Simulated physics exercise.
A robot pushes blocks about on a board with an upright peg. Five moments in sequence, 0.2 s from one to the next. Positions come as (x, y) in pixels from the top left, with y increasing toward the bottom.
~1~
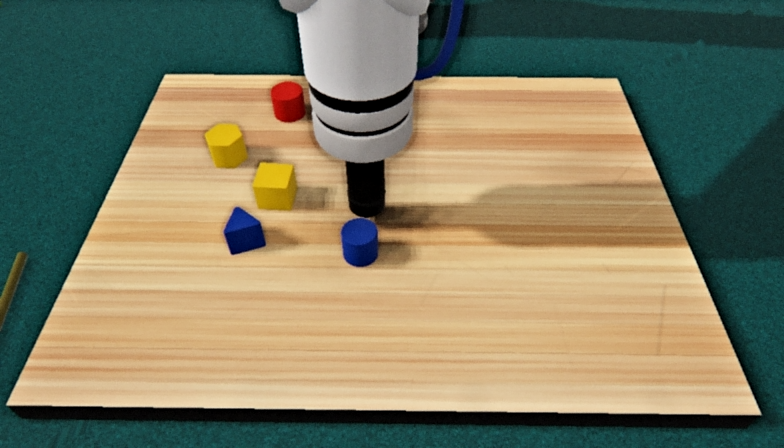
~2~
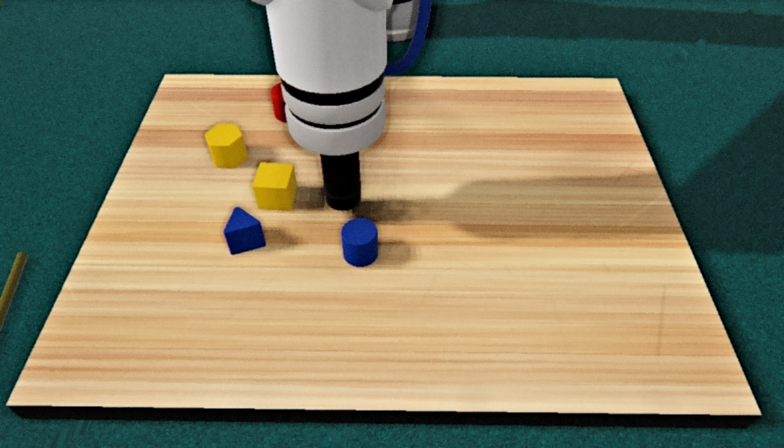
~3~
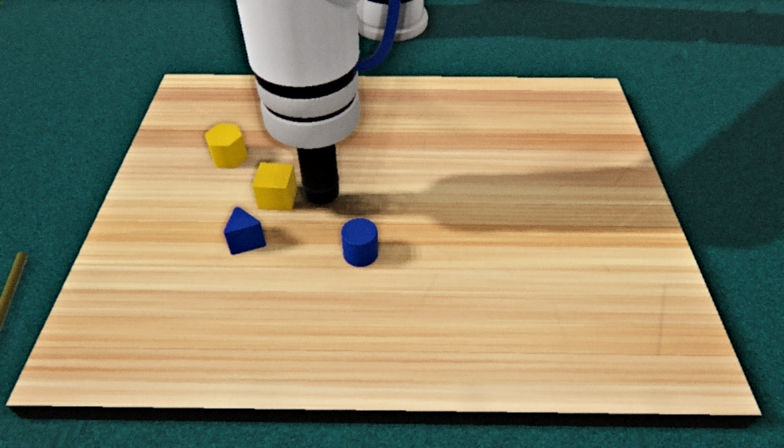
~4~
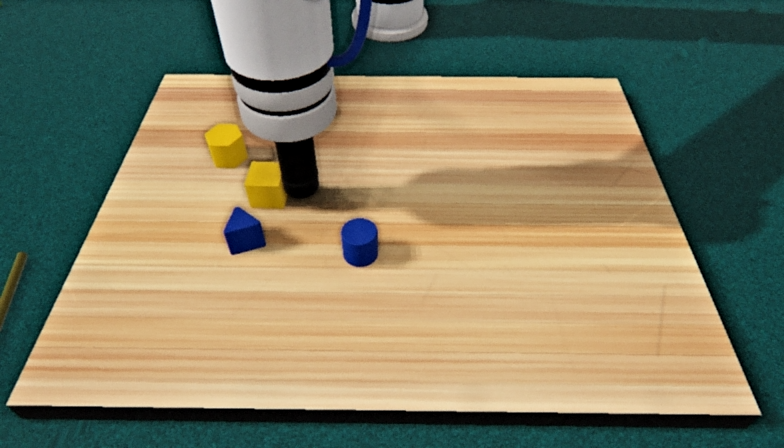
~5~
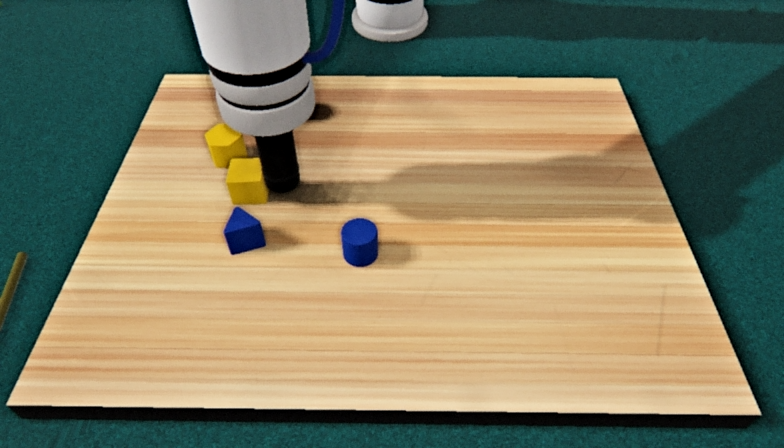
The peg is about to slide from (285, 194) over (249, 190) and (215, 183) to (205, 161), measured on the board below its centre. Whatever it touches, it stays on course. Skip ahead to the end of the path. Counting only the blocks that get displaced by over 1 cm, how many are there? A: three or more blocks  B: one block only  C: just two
C - just two.
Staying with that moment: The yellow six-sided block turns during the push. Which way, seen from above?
That block twists clockwise.
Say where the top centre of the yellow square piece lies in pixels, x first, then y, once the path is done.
At the end it should sit near (166, 157).
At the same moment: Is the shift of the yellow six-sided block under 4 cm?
Final answer: Yes.
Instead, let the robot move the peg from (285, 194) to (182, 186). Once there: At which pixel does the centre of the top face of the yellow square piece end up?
If I read the scene right, the answer is (142, 158).
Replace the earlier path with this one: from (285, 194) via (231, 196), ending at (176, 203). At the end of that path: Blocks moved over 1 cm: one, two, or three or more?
It will shift just one block.
The first path, step by step. One third of the way, peg (244, 178); yellow square piece (207, 165).
Two thirds of the way, peg (211, 170); yellow square piece (172, 159).
At the end, peg (201, 148); yellow six-sided block (227, 123), turned 50° clockwise; blue triangular piece not moved; yellow square piece (166, 157), turned 20° anticlockwise.
